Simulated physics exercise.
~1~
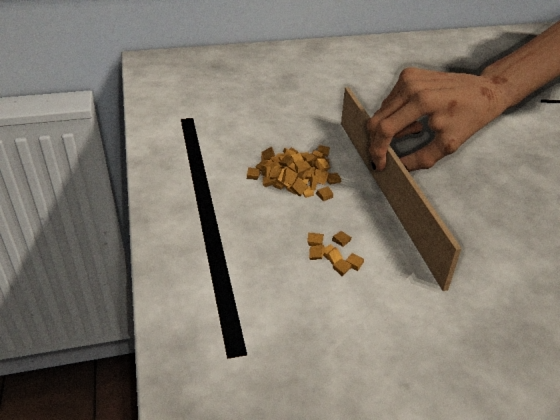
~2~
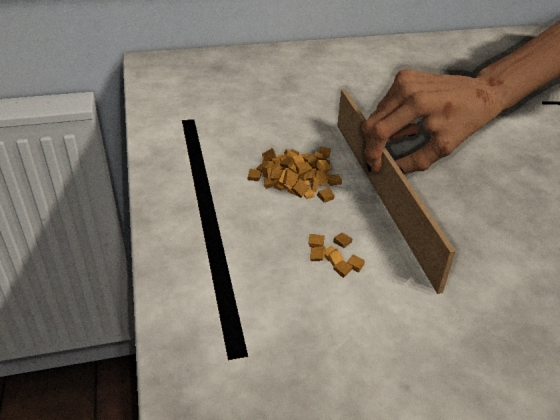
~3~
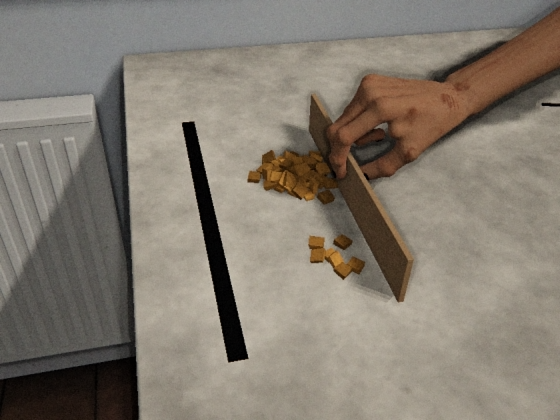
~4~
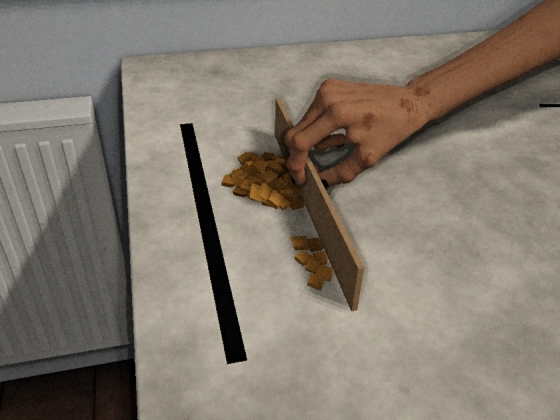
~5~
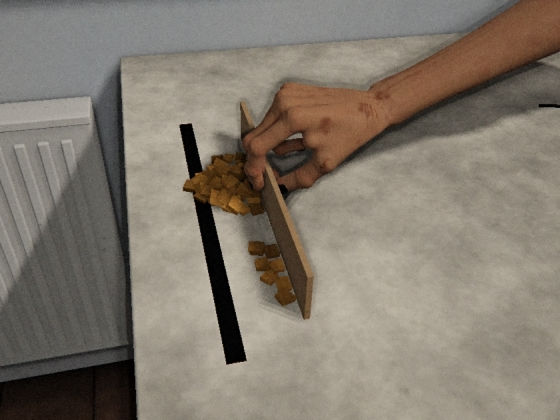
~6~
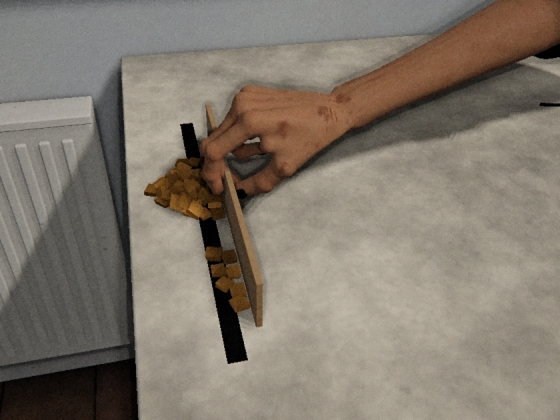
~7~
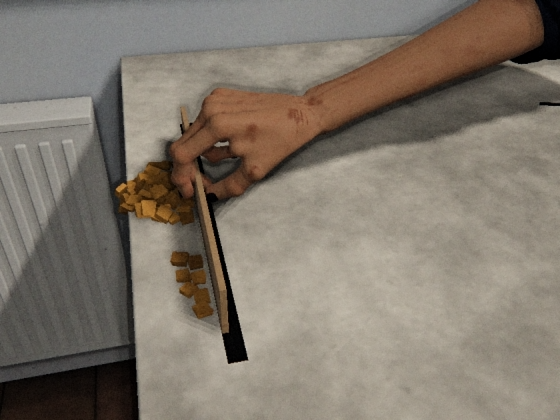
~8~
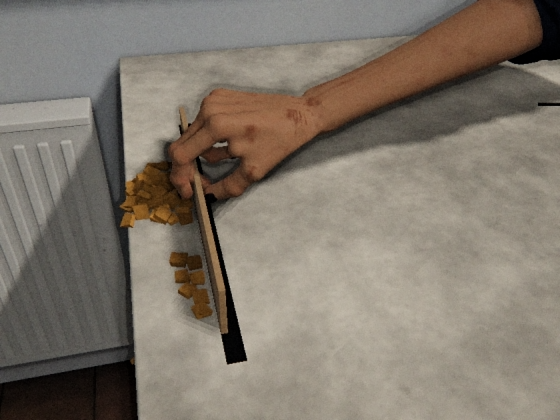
A hand sweeps two piles of orange-brown pieces left, stopping with some over the table edge.
